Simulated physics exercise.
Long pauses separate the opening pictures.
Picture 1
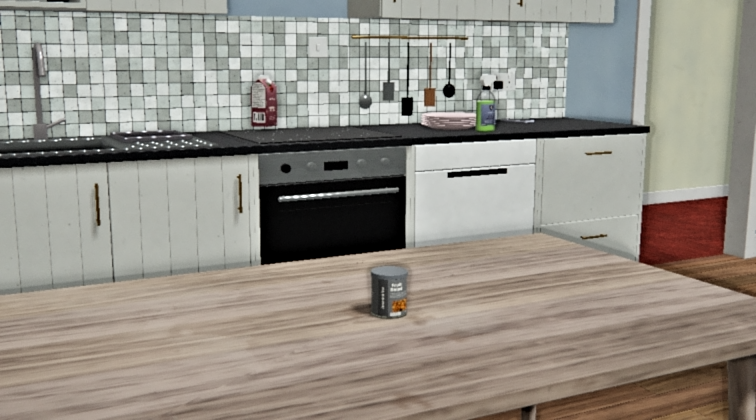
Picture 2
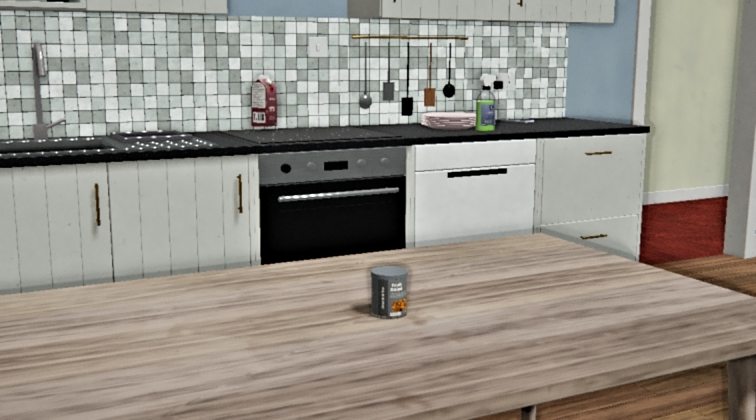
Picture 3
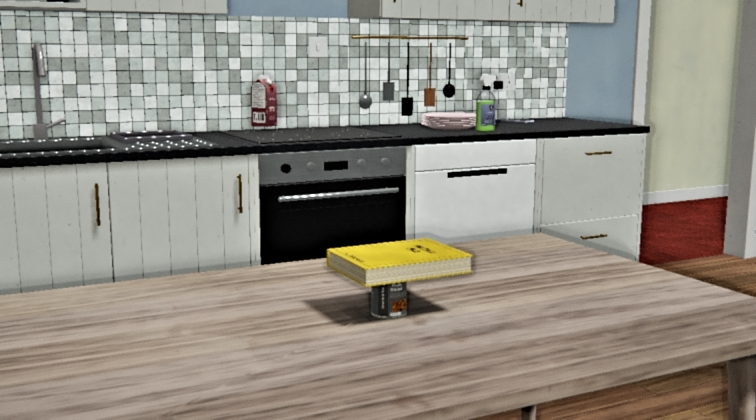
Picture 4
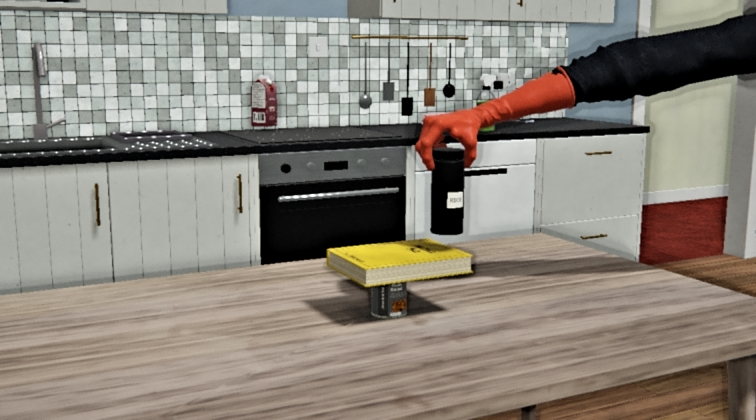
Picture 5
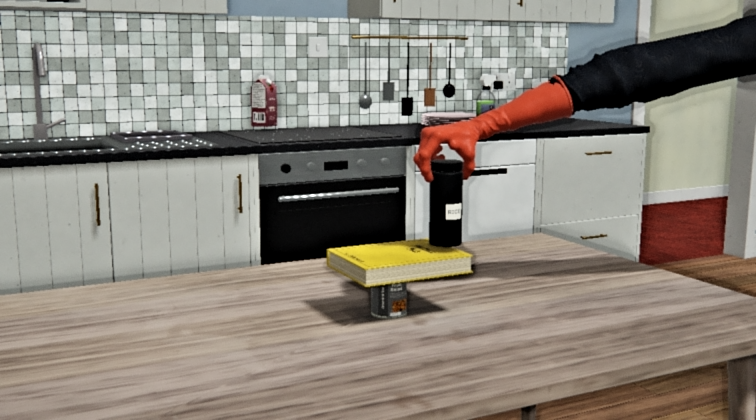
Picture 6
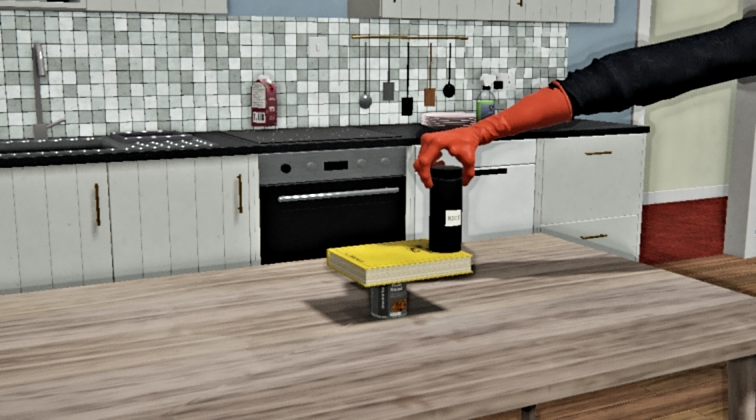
A red-gloved hand lowers a black jar onto a yellow book resting on a grey tin.
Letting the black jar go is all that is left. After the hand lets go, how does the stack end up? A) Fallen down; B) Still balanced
A.
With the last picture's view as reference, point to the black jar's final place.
Somewhere around (543, 282) in the last picture.
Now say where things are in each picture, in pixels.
In the first picture, the last thing is not in view yet; grey tin (389, 292).
In the second picture, the last thing is not in view yet; grey tin (389, 292).
In the third picture, the last thing is not in view yet; grey tin (389, 292).
In the fourth picture, still above its spot; black jar (447, 191); grey tin (389, 292).
In the fifth picture, still above its spot; black jar (446, 203); grey tin (389, 292).
In the sixth picture, in place under the hand; black jar (446, 209); grey tin (389, 292).
Then, 0.40 s past the last view, black jar now fallen; yellow book rocked 48° from its first pose.
Then, 0.60 s past the last view, yellow book rocked 31° from its first pose; grey tin displaced a little.
Finally, fallen, black jar and yellow book; grey tin still in place. Final places as the last picture's camera would see them, black jar near (543, 282). The stack gives way.
